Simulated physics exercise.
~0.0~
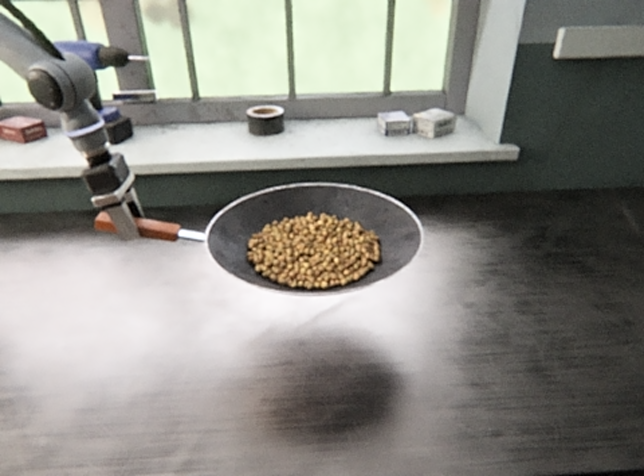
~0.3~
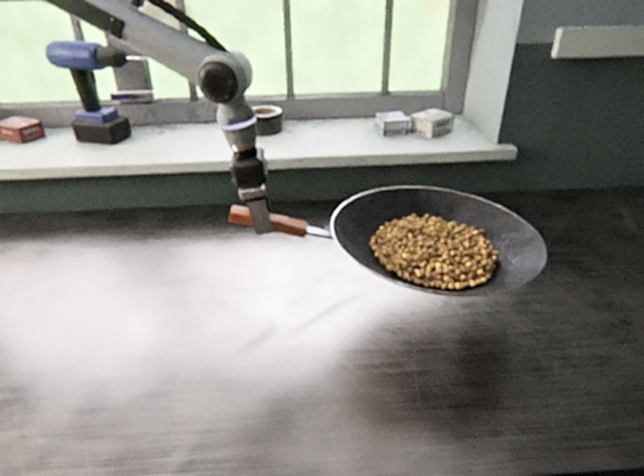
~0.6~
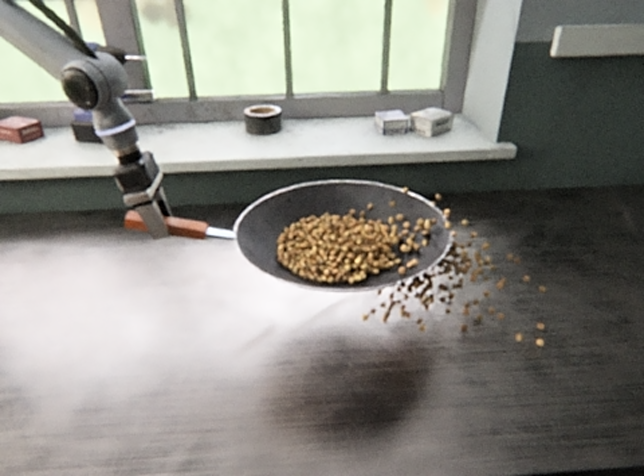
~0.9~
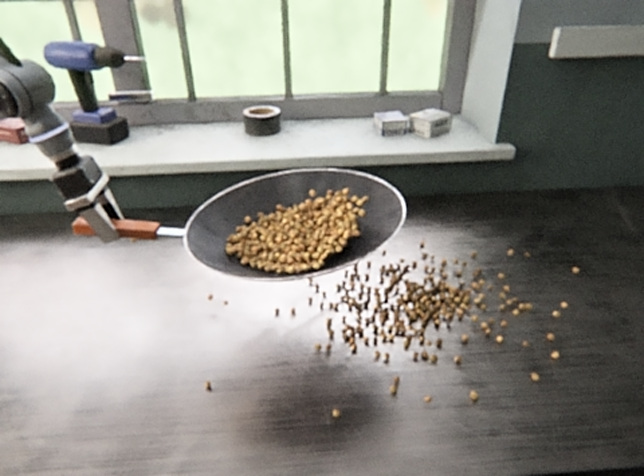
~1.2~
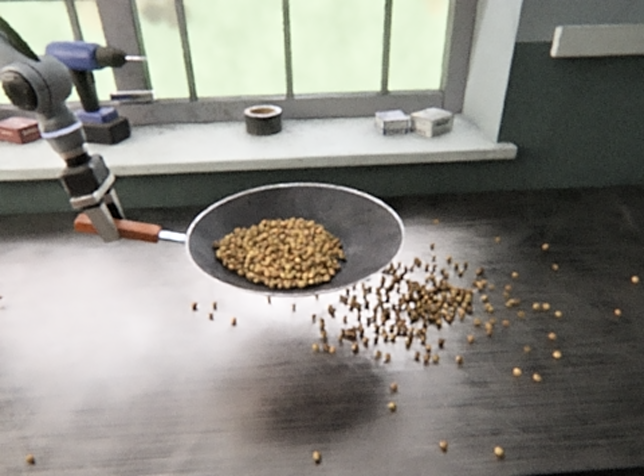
On a dark, streaked tabletop beneath a barred window, a robotic arm grips a wok by its reddish-brown handle, holding a heap of dried chickpeas above the surface. The arm first carries the wok to the right, with the chickpeas staying inside. It then pulls back to the left, and a stream of chickpeas spills over the right rim. As the wok moves farther left, the fallen ones scatter across the table. Finally the wok sits roughly level, still holding most of the chickpeas, while a moderate share lies strewn below and to the right.
